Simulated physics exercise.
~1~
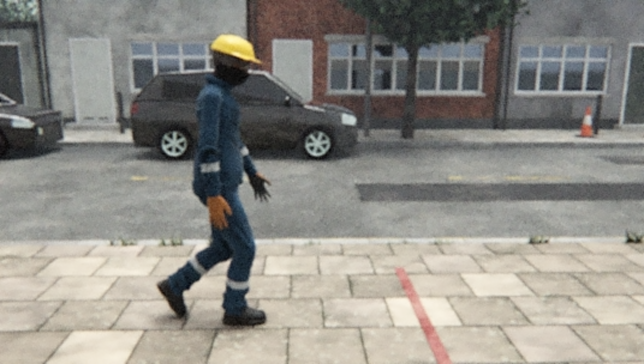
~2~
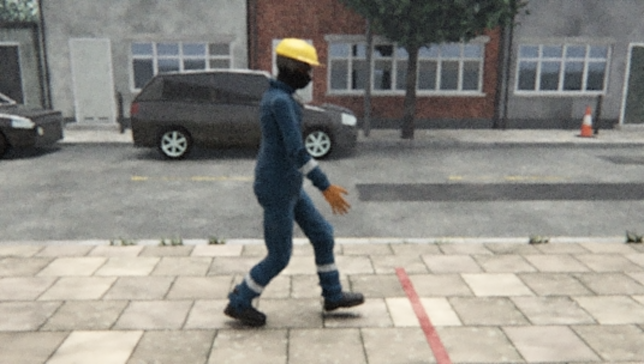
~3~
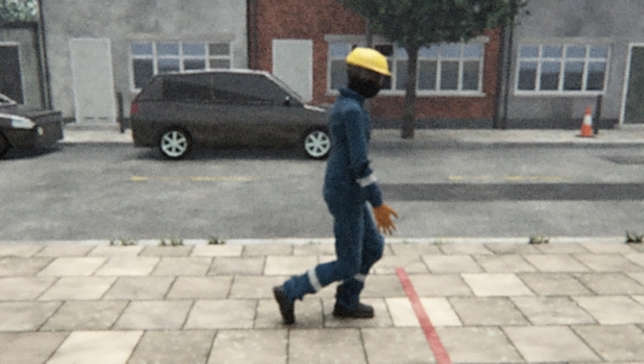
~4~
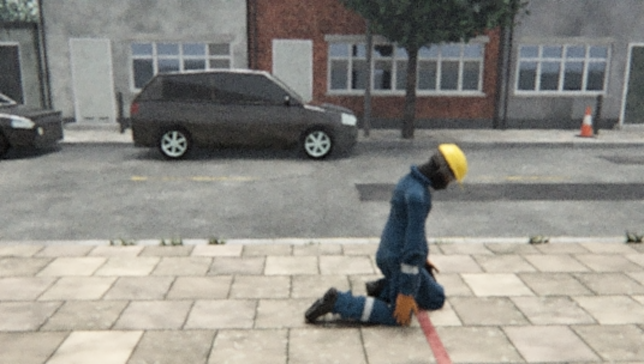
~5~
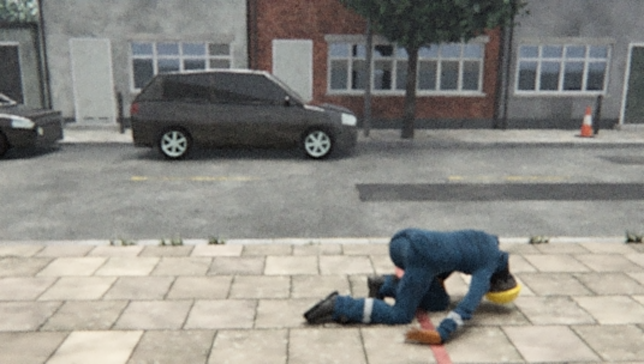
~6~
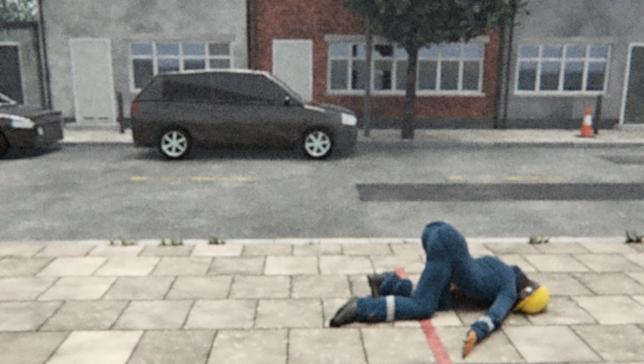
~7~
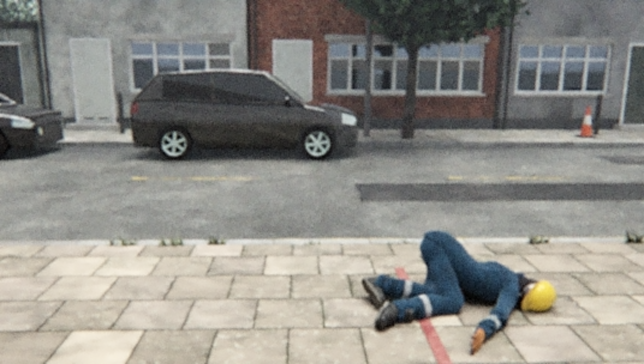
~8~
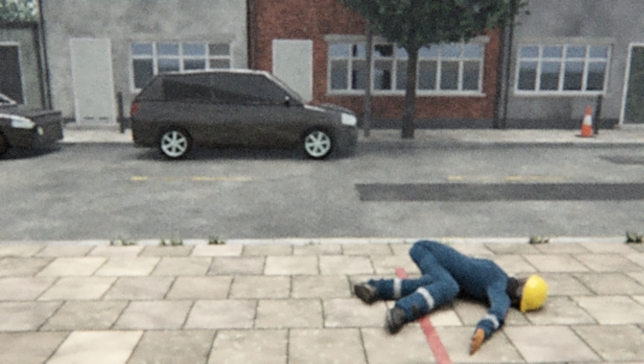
A person in a yellow helmet walks right, drops to their knees, and collapses across the red strip.
